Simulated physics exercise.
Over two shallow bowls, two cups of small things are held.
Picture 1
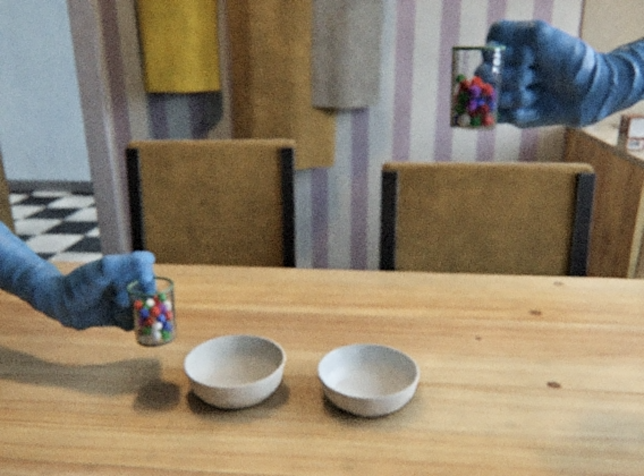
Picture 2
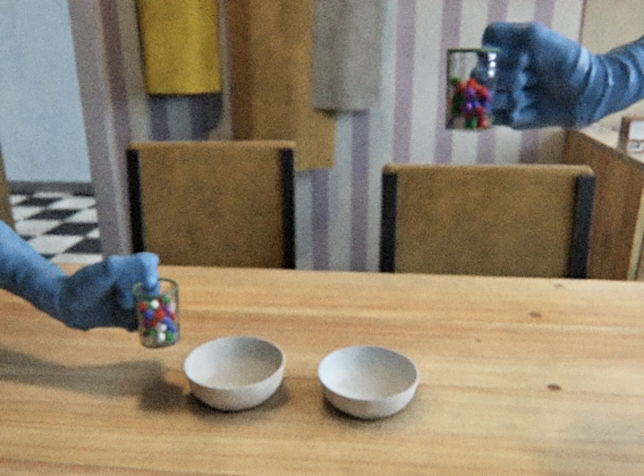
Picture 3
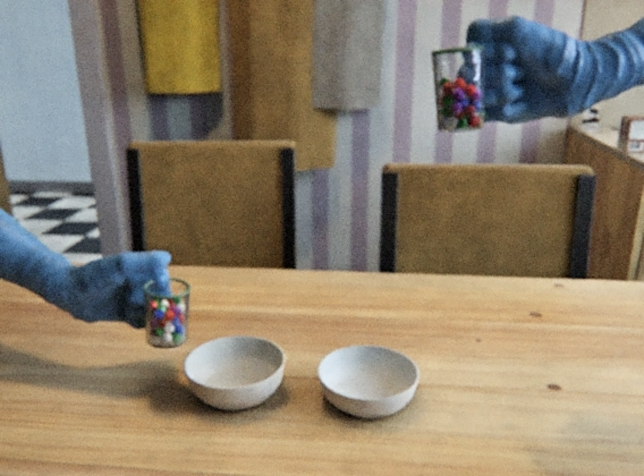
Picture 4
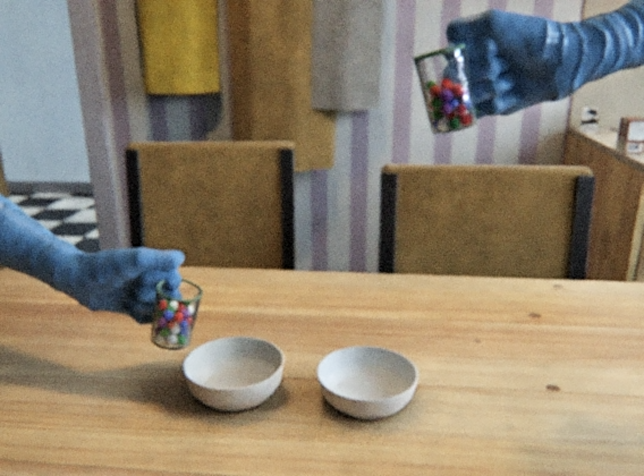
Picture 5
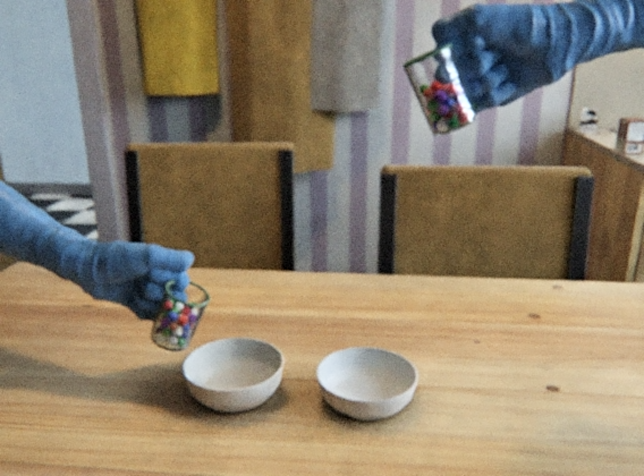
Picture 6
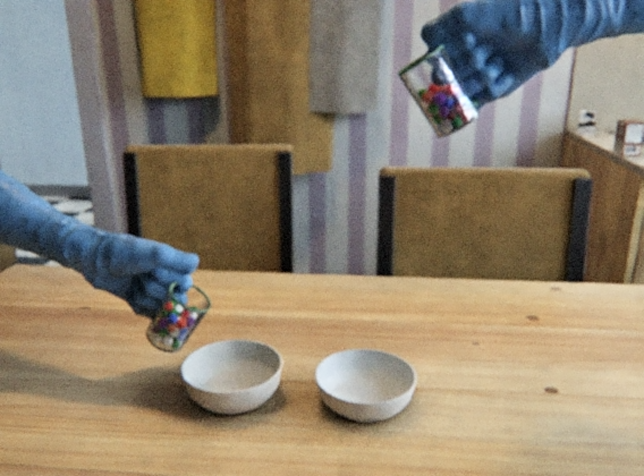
Two blue-gloved hands held clear cups of colorful beads near two empty white bowls, the left one low and the right one much higher, then moved them inward while gradually tilting both.
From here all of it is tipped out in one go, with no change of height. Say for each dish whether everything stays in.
Outcome: Left: None lost. Right: Bits lost.
Then, 0.35 s after the last picture, left, all still in the cup; right, all still in the cup.
Then, 0.79 s after the last picture, left, all still in the cup; right, all still in the cup.
Then, 1.26 s after the last picture, left, about a third still in the cup, about half in the dish, a small part in the air; right, about half still in the cup, a small part in the dish, about a third in the air.
By the end, left, all in the dish, none outside the dish; right, about two thirds in the dish, about a quarter outside the dish.
